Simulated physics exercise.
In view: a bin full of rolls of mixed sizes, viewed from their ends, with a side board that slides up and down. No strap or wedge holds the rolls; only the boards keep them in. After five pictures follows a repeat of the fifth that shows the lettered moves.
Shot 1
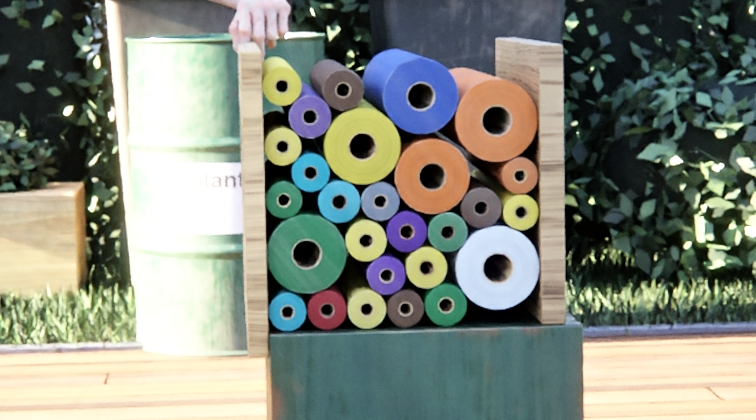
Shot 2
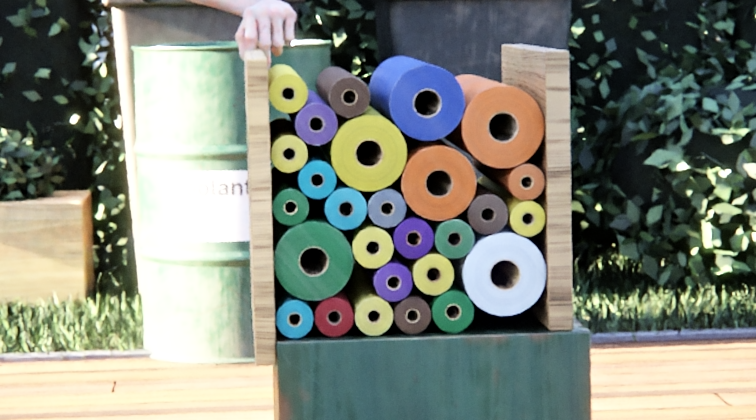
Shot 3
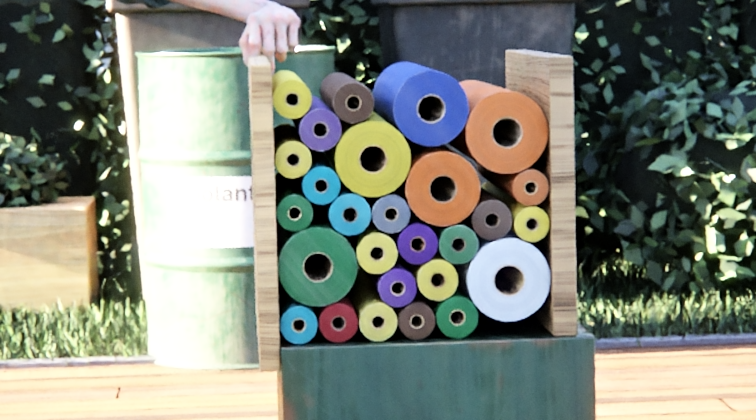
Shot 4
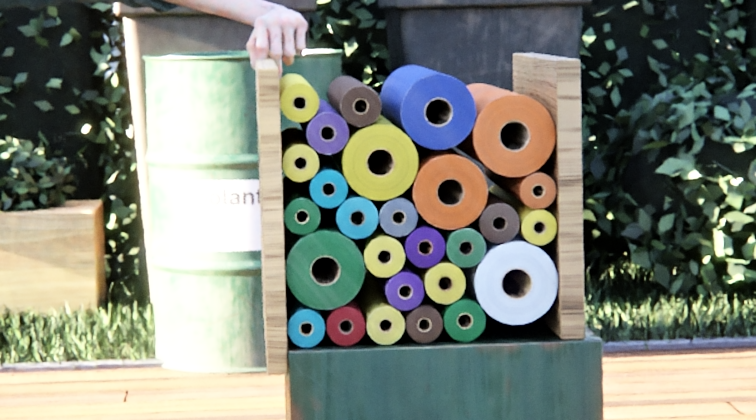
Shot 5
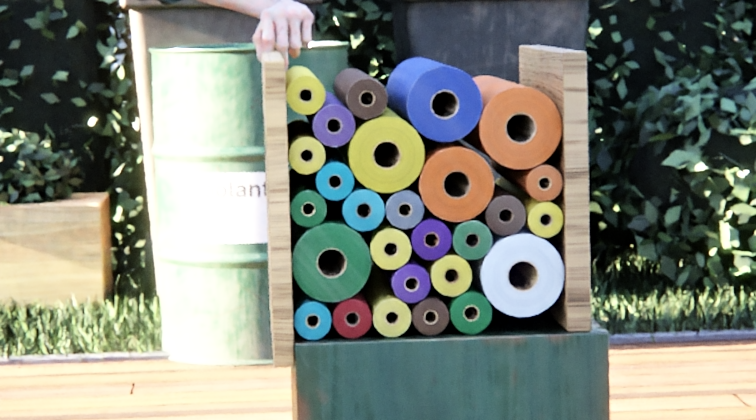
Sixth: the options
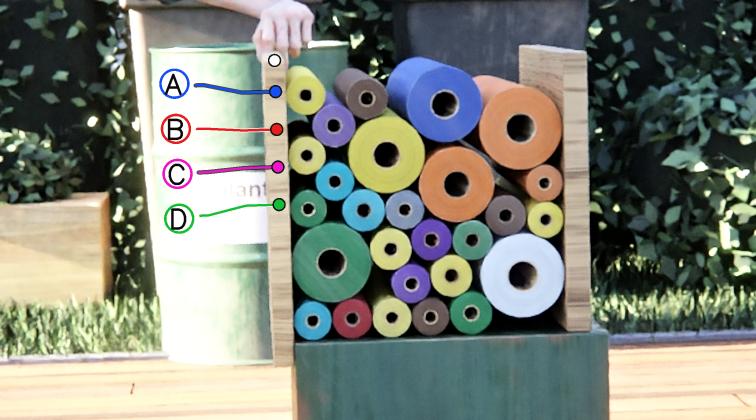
Forearm shifting slightly above a hand resting on the left wooden side board, while the stacked rolls of mixed colours stay still.
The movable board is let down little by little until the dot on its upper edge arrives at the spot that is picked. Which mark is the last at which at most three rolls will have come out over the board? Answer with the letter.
Slide it to C.
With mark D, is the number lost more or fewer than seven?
Fewer than seven.
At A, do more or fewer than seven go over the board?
It loses fewer than seven.
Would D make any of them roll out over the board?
At D: Yes.
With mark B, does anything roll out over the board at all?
No, at B.
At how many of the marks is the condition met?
Three of the four.
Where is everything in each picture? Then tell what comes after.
In the first frame, a green roll (306, 254); a purple roll (406, 231); a turquoise roll (310, 173).
In the second frame, a turquoise roll (317, 180); a yellow roll (527, 218).
In the third frame, a blue roll (431, 108); side board (263, 199).
In the fourth frame, a turquoise roll (306, 328); a green roll (325, 270).
In the fifth frame, a purple roll (431, 239); a turquoise roll (335, 182); a yellow roll (545, 219).
On the copy, A at (276, 91); B at (277, 130); C at (278, 167); D at (279, 205); the white dot at (275, 60).
On C. First, top of the board (286, 115).
Then, top of the board (288, 166).
Finally, top of the board (288, 166), one out over the board.
By contrast, A none out over the board; B none out over the board; D four out over the board.
